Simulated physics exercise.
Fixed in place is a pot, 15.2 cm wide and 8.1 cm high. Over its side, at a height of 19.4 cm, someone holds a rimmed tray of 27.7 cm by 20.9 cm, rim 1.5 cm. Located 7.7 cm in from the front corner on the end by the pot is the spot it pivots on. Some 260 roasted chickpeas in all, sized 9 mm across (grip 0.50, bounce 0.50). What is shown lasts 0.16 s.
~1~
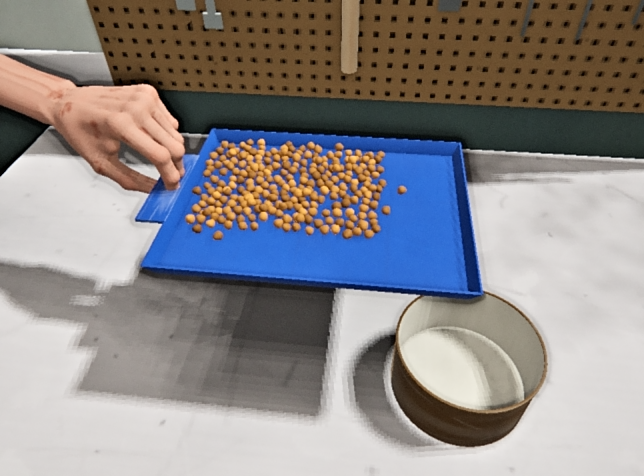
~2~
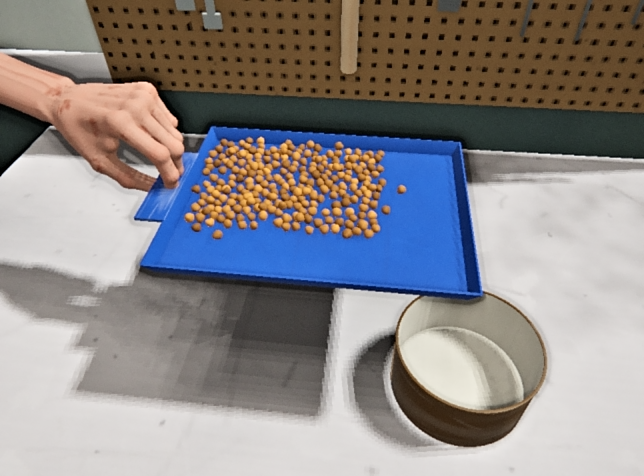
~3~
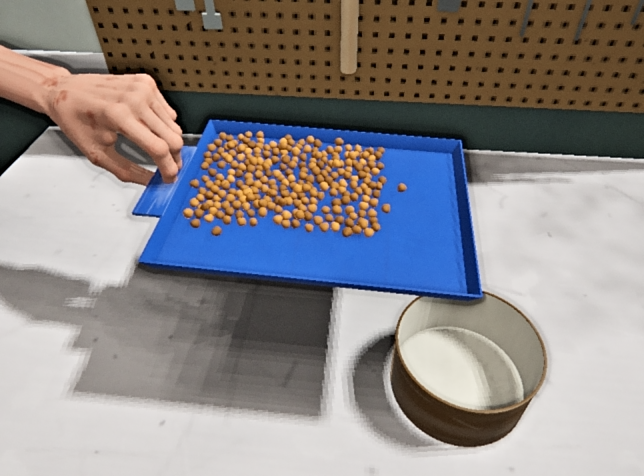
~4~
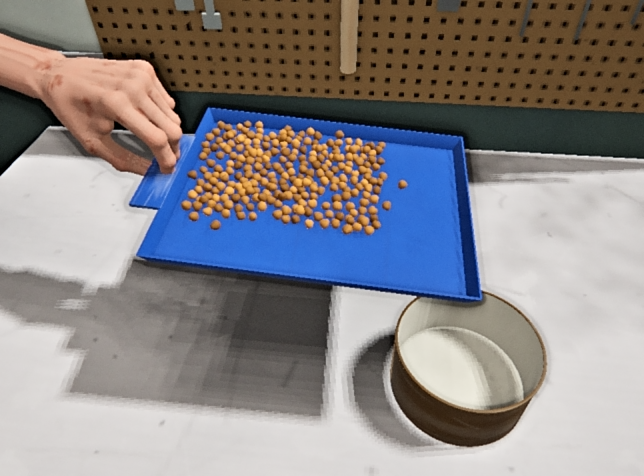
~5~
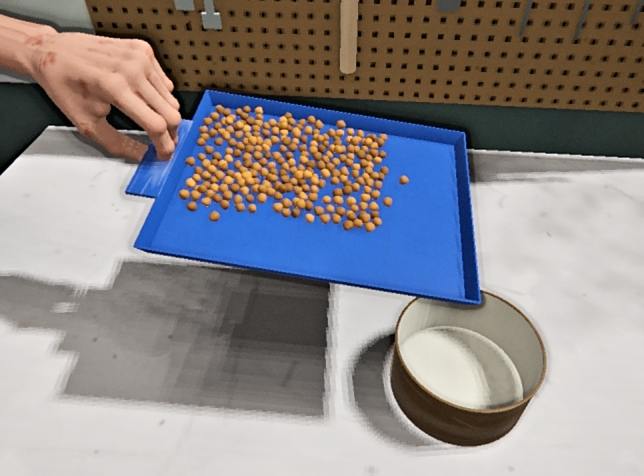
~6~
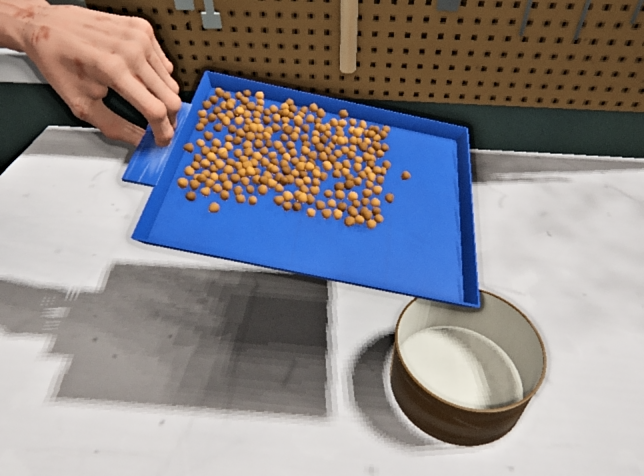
On a white worktop before a pegboard, a hand raises the left end of a blue tray of chickpeas beside a round pot.
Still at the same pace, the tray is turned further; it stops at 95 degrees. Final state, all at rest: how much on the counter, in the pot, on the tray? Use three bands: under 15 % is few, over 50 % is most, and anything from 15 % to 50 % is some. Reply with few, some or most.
Counter: Some, pot: Most, left on the tray: Few.
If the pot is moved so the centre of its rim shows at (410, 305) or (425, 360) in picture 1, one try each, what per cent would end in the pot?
Try one: ~ 5 %; try two: ~ 75 %.
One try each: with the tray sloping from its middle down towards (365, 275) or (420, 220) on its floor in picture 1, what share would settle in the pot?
Roughly 40 per cent on the first try and 30 per cent on the second.
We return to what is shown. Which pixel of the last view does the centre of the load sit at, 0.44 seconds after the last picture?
Somewhere about (450, 321) in the last view.
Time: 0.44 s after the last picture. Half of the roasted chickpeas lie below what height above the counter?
The halfway mark sits at about 16 cm.
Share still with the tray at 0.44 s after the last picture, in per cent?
Of the load, some 60 percent.
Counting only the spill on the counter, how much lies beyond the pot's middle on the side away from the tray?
Share: Around 80 %.
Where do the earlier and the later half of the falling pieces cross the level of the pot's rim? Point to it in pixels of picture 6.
Near (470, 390) at first, near (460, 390) afterwards.
Then, 0.26 s after the last picture, tilt 54 degrees; the tray holds 100 %, the pot 0 %.
Then, 0.44 s after the last picture, tilt 82 degrees; the tray holds 60 %, the pot 5 %.
Then, 0.74 s after the last picture, tilt 95 degrees; the tray holds 0 %, the pot 70 %.
In the end, counter 30 %, pot 70 %, tray 0 %.
